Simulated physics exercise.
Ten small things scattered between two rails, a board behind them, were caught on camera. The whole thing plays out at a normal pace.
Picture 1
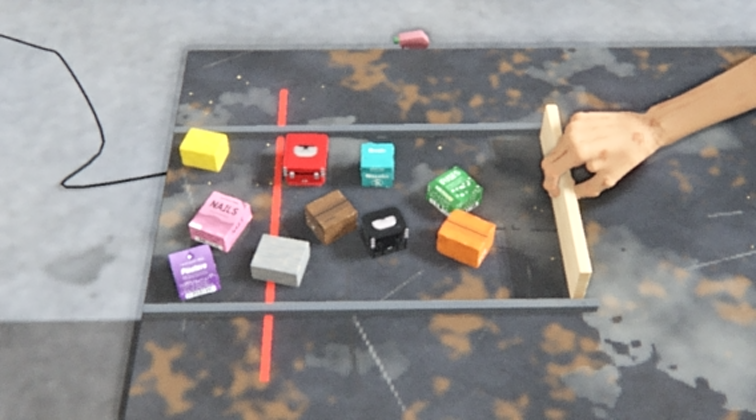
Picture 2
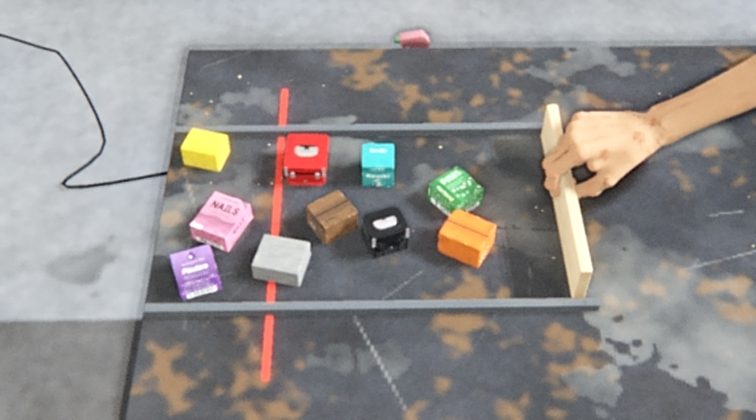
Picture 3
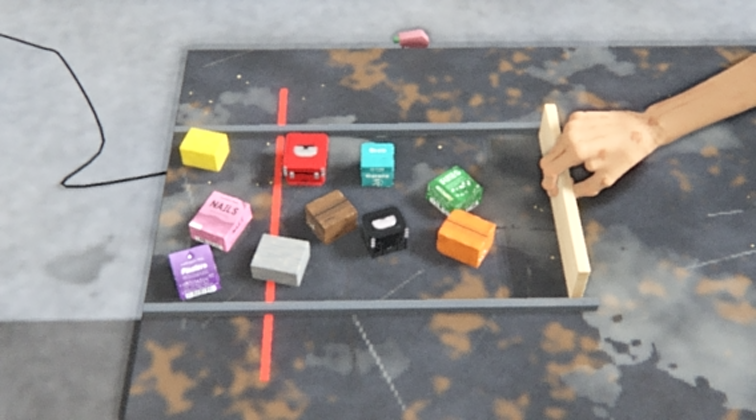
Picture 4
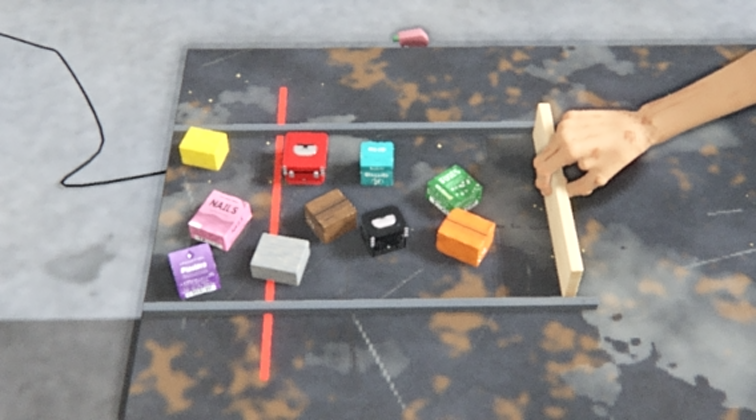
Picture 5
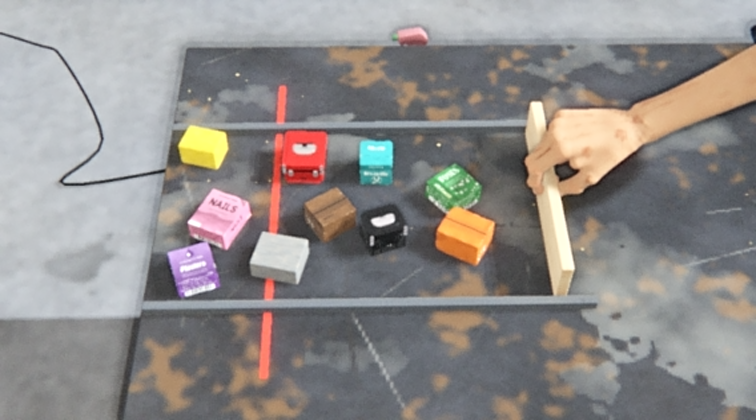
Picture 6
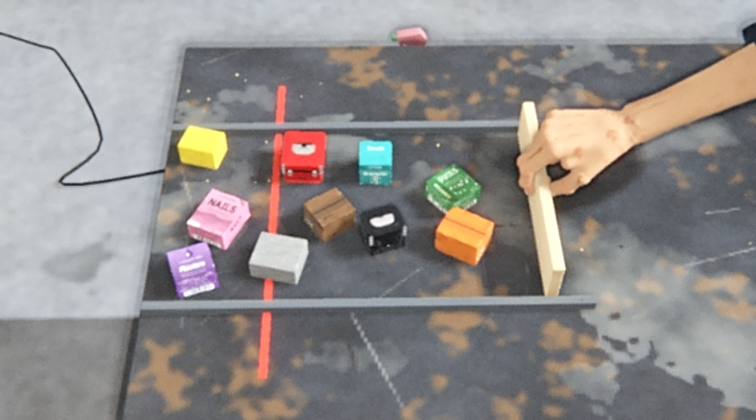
On a dark, stained surface, a hand held a wooden board upright behind ten small blocks and boxes scattered between two rails, then slid it a short way left without touching them.
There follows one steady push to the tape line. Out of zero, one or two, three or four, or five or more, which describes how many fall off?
The push will send none off the table.
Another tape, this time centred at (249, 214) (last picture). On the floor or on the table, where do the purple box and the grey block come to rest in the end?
Purple box: Over the edge. Grey block: Still there.
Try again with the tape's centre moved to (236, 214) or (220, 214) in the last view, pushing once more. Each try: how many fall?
It comes to 3, then 4.
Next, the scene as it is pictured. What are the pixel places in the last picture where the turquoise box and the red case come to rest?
Approximately (260, 159) for one, approximately (224, 153) for the other.
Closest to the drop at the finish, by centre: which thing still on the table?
The answer is the purple box.
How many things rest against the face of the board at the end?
3 in contact.
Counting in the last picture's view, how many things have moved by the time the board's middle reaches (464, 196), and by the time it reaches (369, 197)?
The first number is 2, the next one 5.
Soon after, none off yet; yellow block at rest near (203, 148); purple box at rest near (193, 270); pink box at rest near (219, 219).
Then, none off yet; yellow block at rest near (203, 148); purple box moving near (188, 270); pink box moving near (209, 218).
At rest, the number that fall off is zero.
